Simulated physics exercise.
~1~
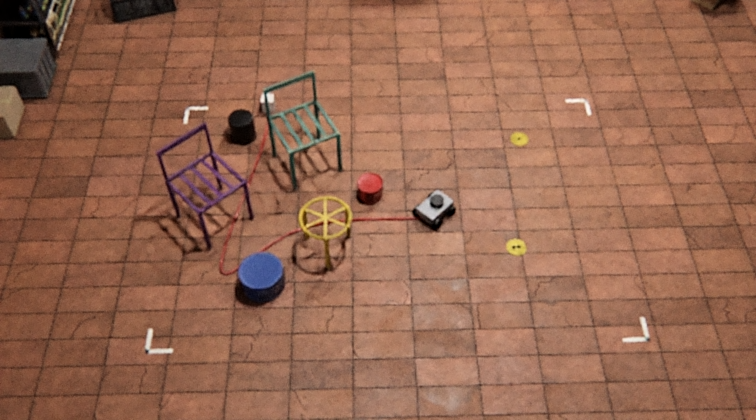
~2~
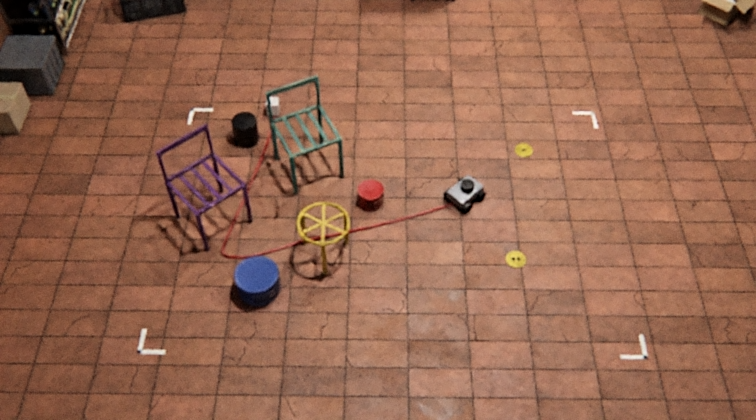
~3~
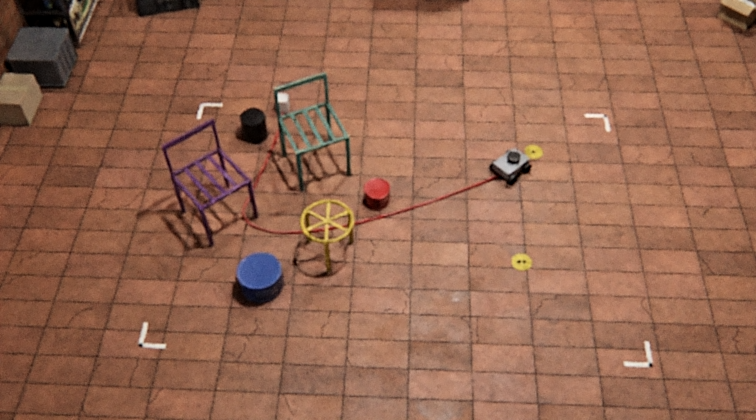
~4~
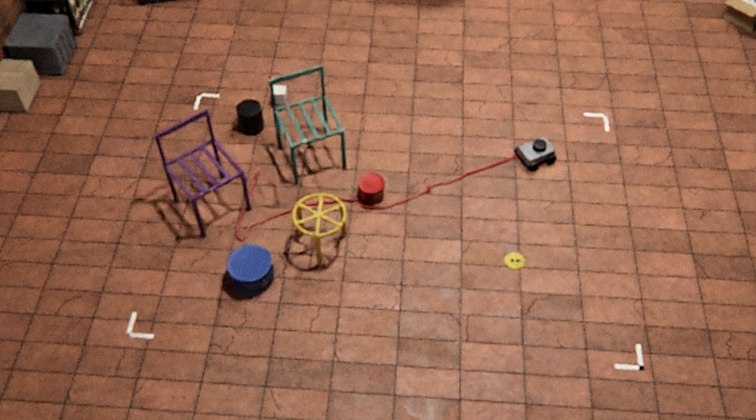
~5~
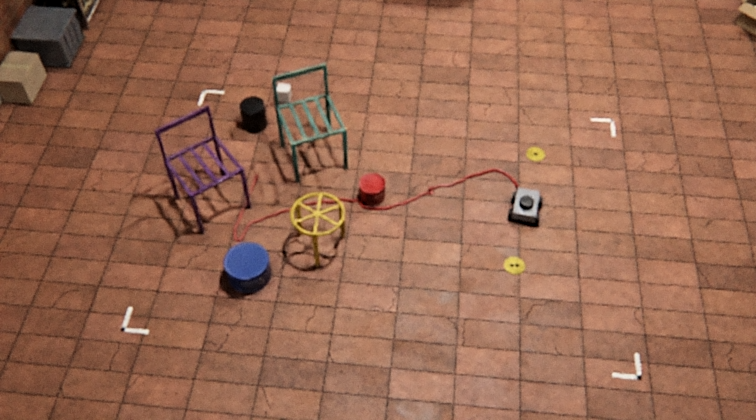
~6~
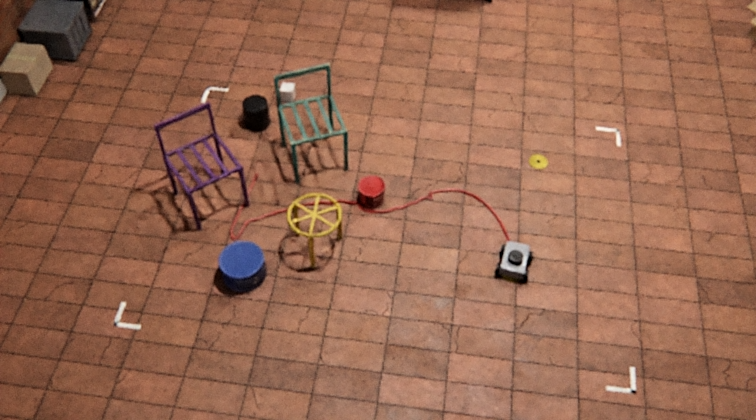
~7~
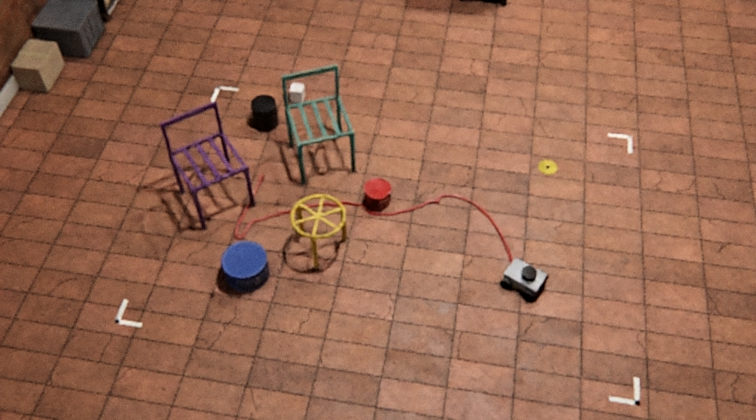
On a brown tiled floor, a small grey cart trailing a red cord past chairs, buckets and a yellow stool rolled up and right to one yellow mark, then turned down to another and stopped just beyond it, the furniture staying put.
